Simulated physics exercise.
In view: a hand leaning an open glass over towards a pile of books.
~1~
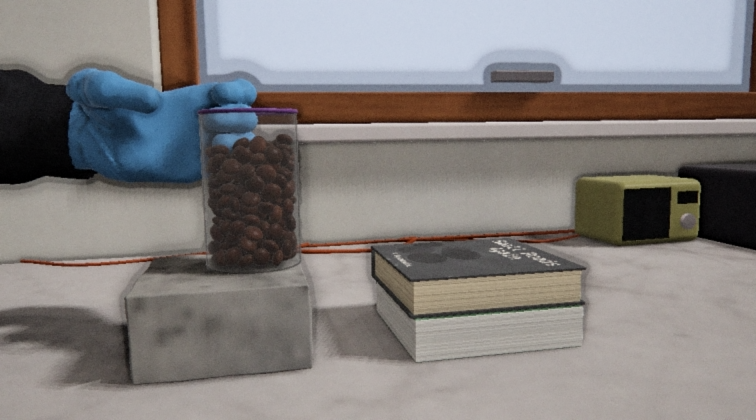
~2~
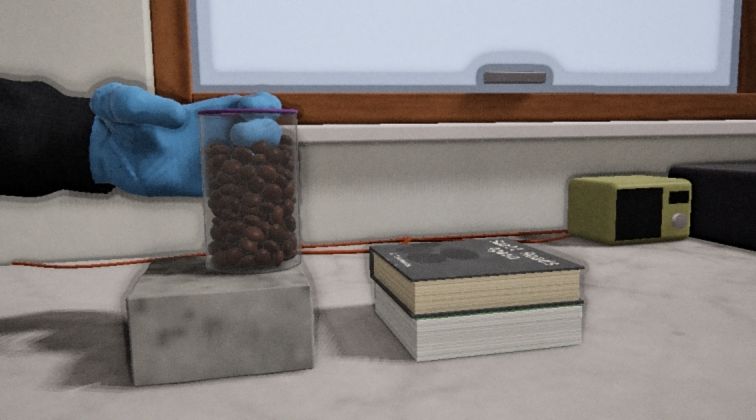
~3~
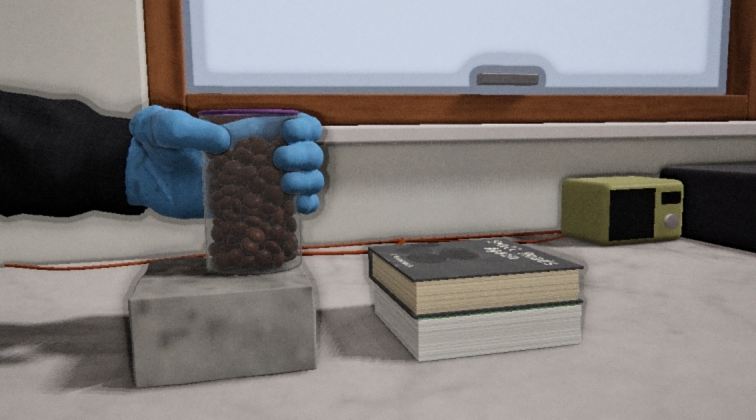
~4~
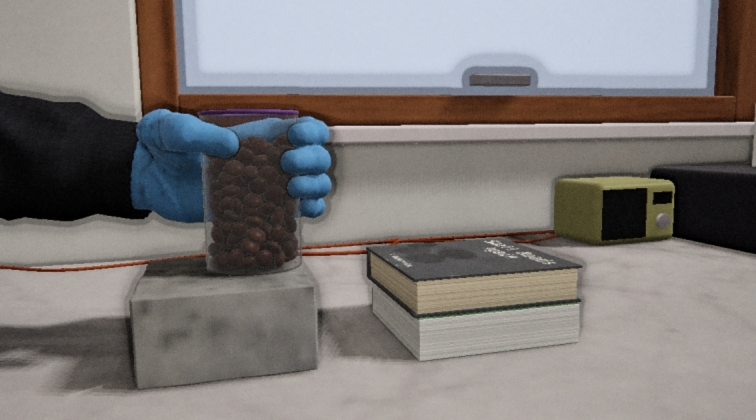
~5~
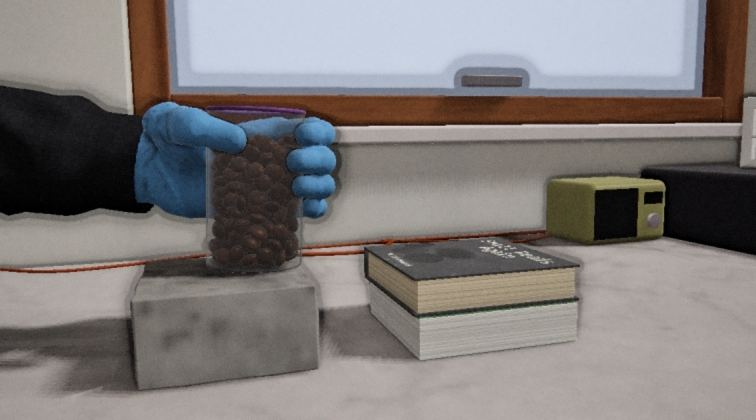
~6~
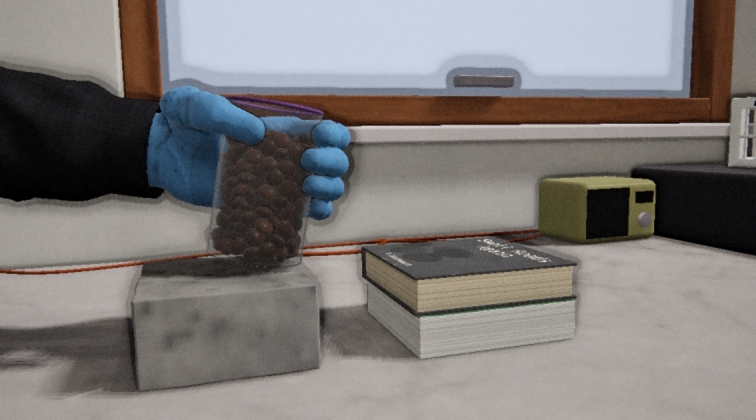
A blue-gloved hand in a black sleeve reaches in from the left, wraps around a clear, purple-rimmed container of dark brown pieces on a grey block, and leans it slightly to the right. To the right, two stacked books, the upper one dark-covered, lie on a pale marbled counter before a wood-framed window, with a green box-shaped appliance beyond. Seen from the front and slightly above, the view shifts slightly throughout.
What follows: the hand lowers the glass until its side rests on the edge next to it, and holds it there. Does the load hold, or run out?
Glass contents: Partly lost.
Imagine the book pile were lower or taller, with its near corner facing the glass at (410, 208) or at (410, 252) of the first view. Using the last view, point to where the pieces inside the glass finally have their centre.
Around (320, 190) in the first case, around (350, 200) in the second.
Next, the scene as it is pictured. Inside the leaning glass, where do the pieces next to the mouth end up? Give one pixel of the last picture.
Around (446, 245).
Then, 0.36 s on from there, the glass leans 32°; everything is still inside.
Then, 0.82 s on from there, the glass leans 60°; everything is still inside.
Then, 1.31 s on from there, the glass leans 89°; everything is still inside.
In the end, the glass rests on the book pile at 92°; a small part of the flat chocolate drops out of it.
